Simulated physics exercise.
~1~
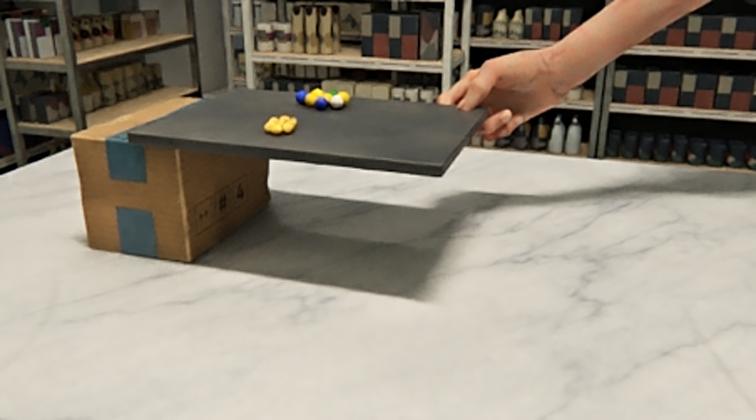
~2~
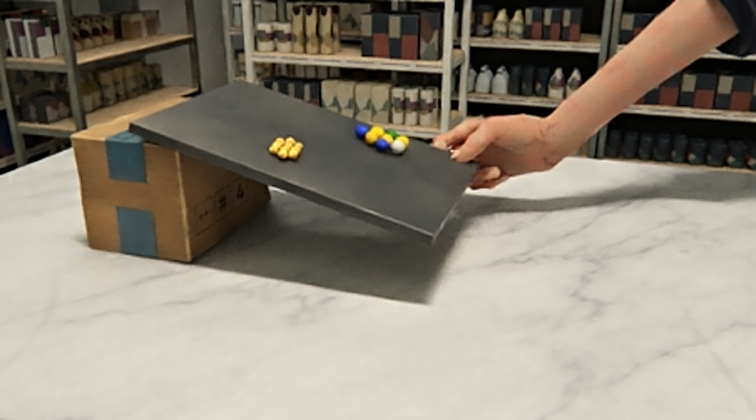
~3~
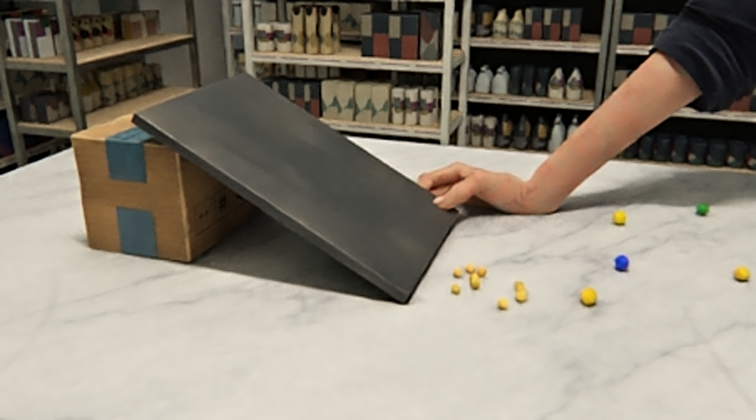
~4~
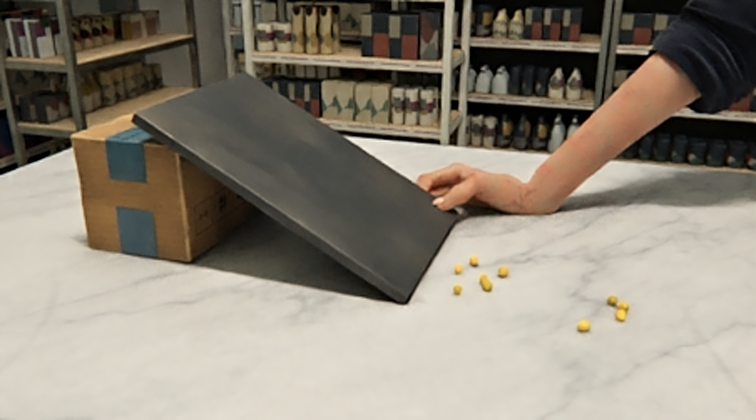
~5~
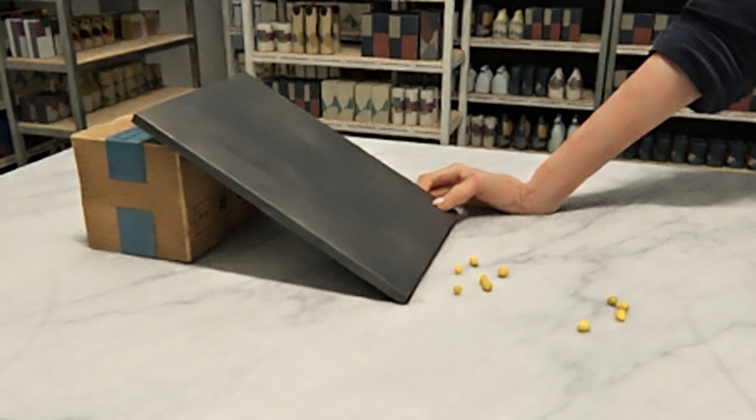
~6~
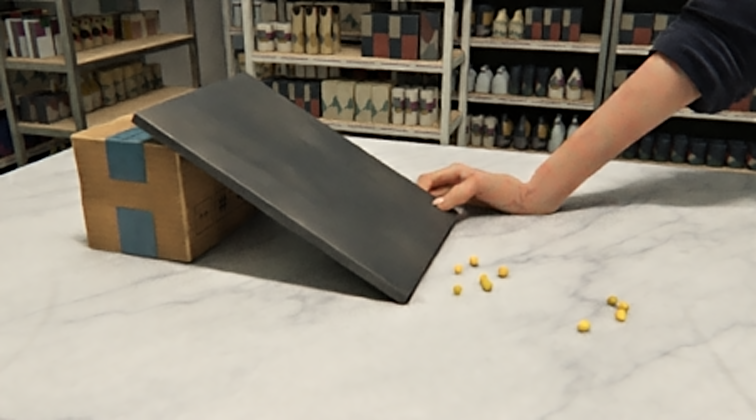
On a pale marble counter in front of stocked shelves, a dark board spans from a taped cardboard box to a hand at the right. Two small handfuls sit on it, yellow pieces nearer the front and blue, yellow, green and white balls farther back. The hand lowers its end, and both groups shift down the tilting board. Once that end reaches the counter, the pieces spill off to the right, the colourful balls spreading farther. Those balls then leave view, while the yellow pieces lie scattered and still beyond the ramp, the hand still at its edge.
